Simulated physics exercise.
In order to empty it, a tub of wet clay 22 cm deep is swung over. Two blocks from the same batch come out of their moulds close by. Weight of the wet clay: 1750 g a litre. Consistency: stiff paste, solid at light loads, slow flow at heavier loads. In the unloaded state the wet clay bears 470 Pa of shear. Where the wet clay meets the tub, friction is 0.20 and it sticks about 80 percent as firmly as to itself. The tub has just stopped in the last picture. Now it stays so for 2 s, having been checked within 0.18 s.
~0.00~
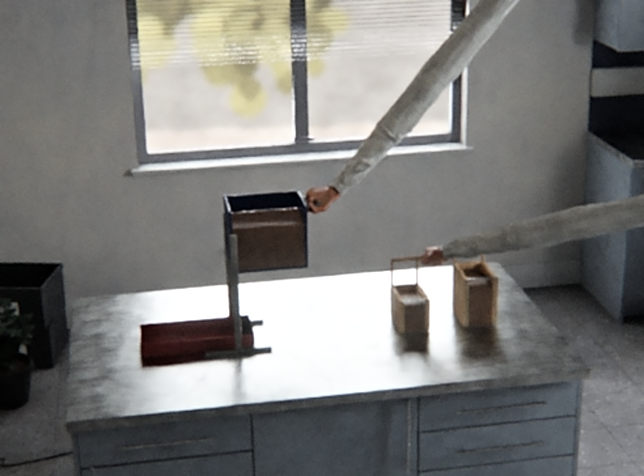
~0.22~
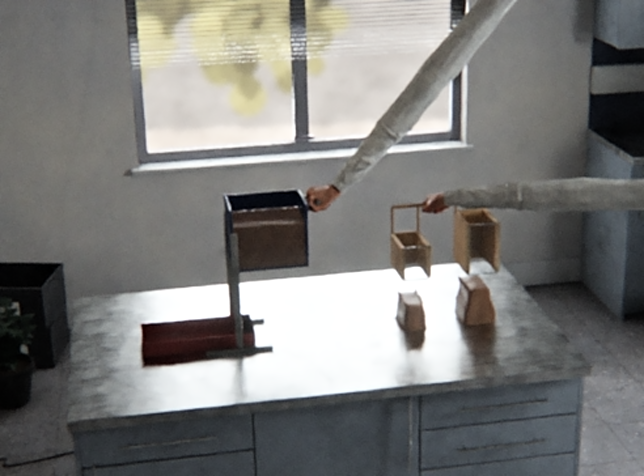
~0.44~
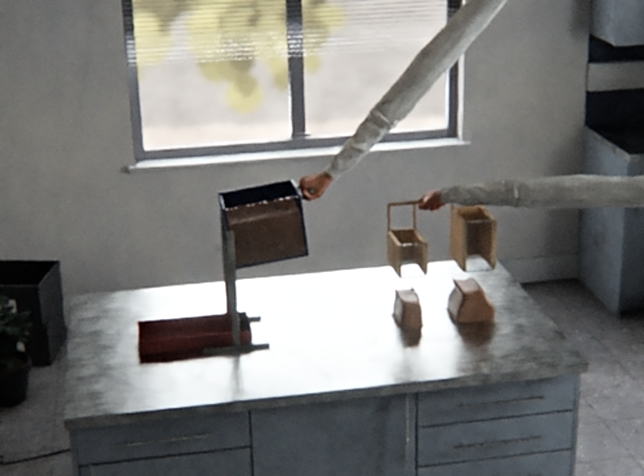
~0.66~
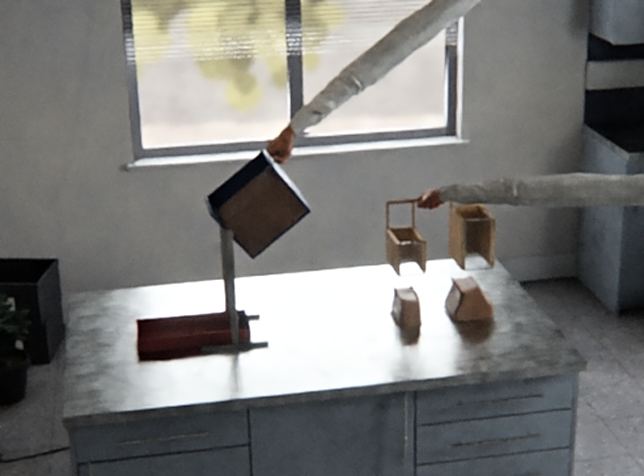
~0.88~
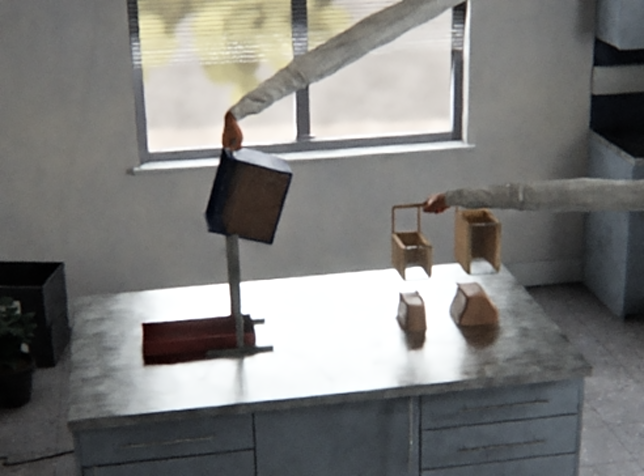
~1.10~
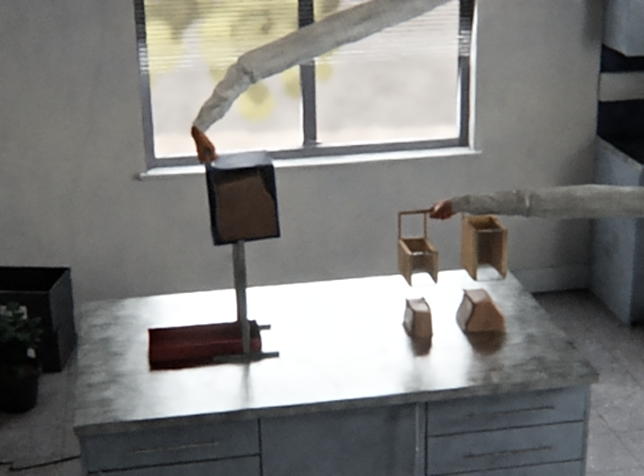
Two wooden moulds were lifted by a hand off two brown clay blocks, the larger sagging slightly, and then another hand swung the dark tub of clay over leftward onto its side on its stand.
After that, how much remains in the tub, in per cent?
Roughly 48 per cent remains in the tub.
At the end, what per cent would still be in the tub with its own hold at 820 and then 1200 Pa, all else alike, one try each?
In order: Around 45 % and around 100 %.
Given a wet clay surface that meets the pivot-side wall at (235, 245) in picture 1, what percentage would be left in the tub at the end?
Then about 60 %.
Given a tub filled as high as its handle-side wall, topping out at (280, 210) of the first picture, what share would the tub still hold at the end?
About 75 per cent.
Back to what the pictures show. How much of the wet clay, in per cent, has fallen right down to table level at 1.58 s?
About 35 %.
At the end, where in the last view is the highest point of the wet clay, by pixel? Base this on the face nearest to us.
(256, 207).
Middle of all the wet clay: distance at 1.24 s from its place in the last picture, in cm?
Around 6 cm.
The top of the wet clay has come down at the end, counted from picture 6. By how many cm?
11 cm or so.
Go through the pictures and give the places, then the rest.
The first picture shows handle-side rim at (305, 207), tilt 0 degrees; highest point of the wet clay at (281, 225); test blocks 10 cm, 16 cm high (left to right).
The second picture shows handle-side rim at (305, 206), tilt 0 degrees; highest point of the wet clay at (282, 224); test blocks 10 cm, 14 cm high (left to right).
The third picture shows handle-side rim at (298, 196), tilt 6 degrees; highest point of the wet clay at (296, 213); test blocks 10 cm, 12 cm high (left to right).
The fourth picture shows handle-side rim at (269, 166), tilt 37 degrees; highest point of the wet clay at (278, 182); test blocks 10 cm, 12 cm high (left to right).
The fifth picture shows handle-side rim at (229, 160), tilt 72 degrees; highest point of the wet clay at (250, 167); test blocks 10 cm, 12 cm high (left to right).
The sixth picture shows handle-side rim at (208, 173), tilt 93 degrees; highest point of the wet clay at (256, 176); test blocks 10 cm, 12 cm high (left to right).
By 1.24 s, the tub is at 93 degrees and holds 80 %.
By 1.41 s, the tub is at 93 degrees and holds 53 %.
By 1.58 s, the tub is at 93 degrees and holds 48 %.
By 1.75 s, the tub is at 93 degrees and holds 48 %.
By 3.10 s, at the end, the tub is at 93 degrees and holds 48 %.
